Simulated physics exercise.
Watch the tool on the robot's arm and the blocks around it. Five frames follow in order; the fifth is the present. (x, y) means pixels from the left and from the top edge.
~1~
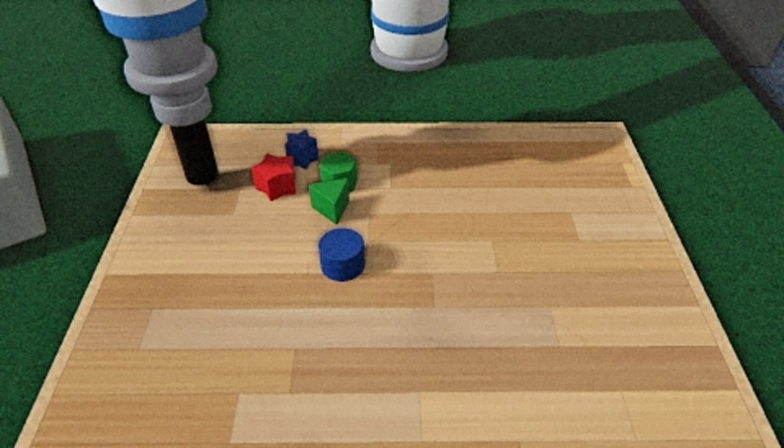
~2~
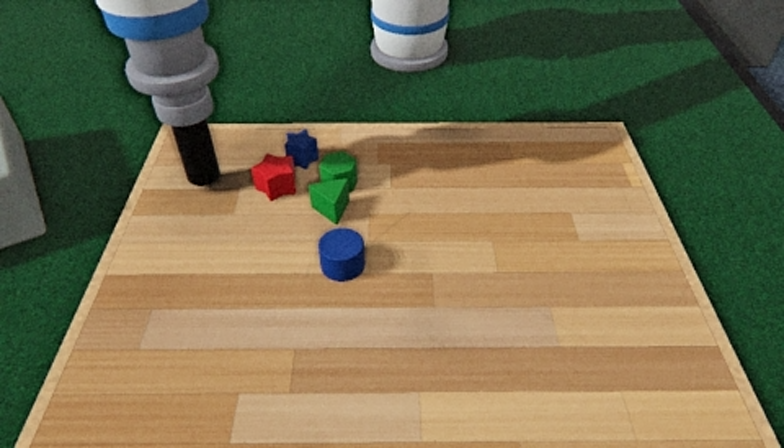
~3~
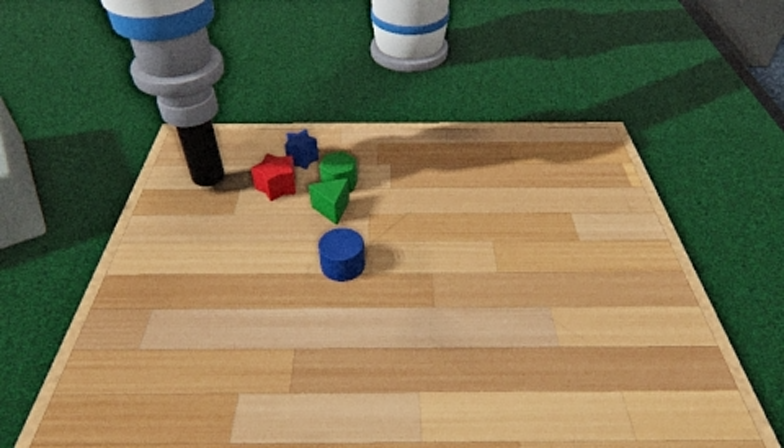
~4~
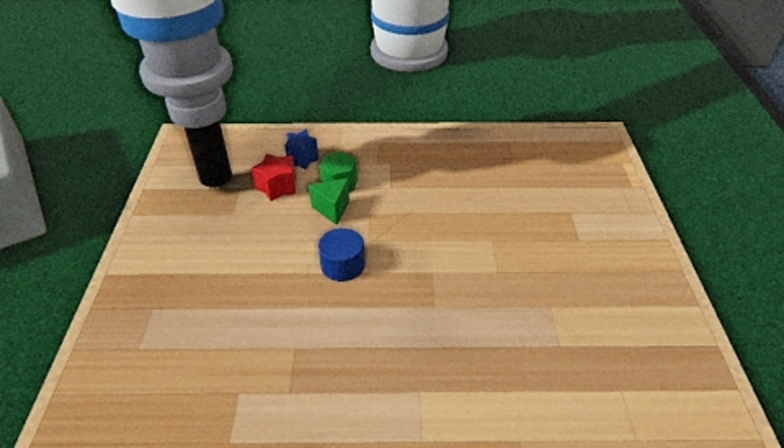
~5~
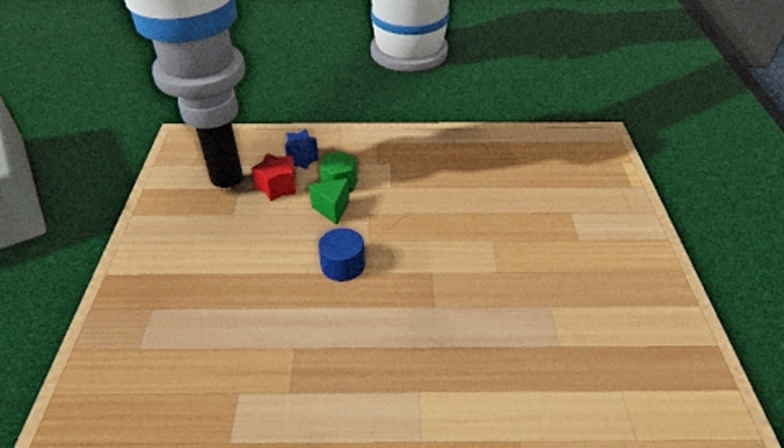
The robot arm's black tool stayed still at first, then slid slightly right across the wooden board toward the red star, while the blue, green and red blocks stayed where they were.
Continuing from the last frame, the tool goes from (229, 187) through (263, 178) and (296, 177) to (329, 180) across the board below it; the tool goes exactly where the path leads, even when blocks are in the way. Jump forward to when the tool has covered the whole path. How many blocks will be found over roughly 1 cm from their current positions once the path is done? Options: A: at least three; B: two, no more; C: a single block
I choose A.
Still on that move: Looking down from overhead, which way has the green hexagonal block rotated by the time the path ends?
It is turned anticlockwise.
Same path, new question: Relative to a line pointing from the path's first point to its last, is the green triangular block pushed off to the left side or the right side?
Goes right.
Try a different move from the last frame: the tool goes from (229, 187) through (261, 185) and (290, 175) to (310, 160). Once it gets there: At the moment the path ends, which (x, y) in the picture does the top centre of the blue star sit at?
The centre of its top face lies at (317, 123).
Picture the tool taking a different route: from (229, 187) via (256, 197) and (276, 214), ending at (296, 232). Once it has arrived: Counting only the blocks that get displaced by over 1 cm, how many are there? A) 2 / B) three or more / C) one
Answer: C.
What follows on the original path. One third of the way, tool at (262, 169); red star at (286, 166).
Two thirds of the way, tool at (296, 168); red star at (314, 170), turned 20° clockwise; green hexagonal block at (353, 164), turned 15° anticlockwise.
At the end, tool at (328, 171); red star at (338, 177), turned 40° clockwise; blue star at (302, 138), turned 15° anticlockwise; green triangular block at (338, 198), turned 30° clockwise; green hexagonal block at (372, 165), turned 50° anticlockwise.
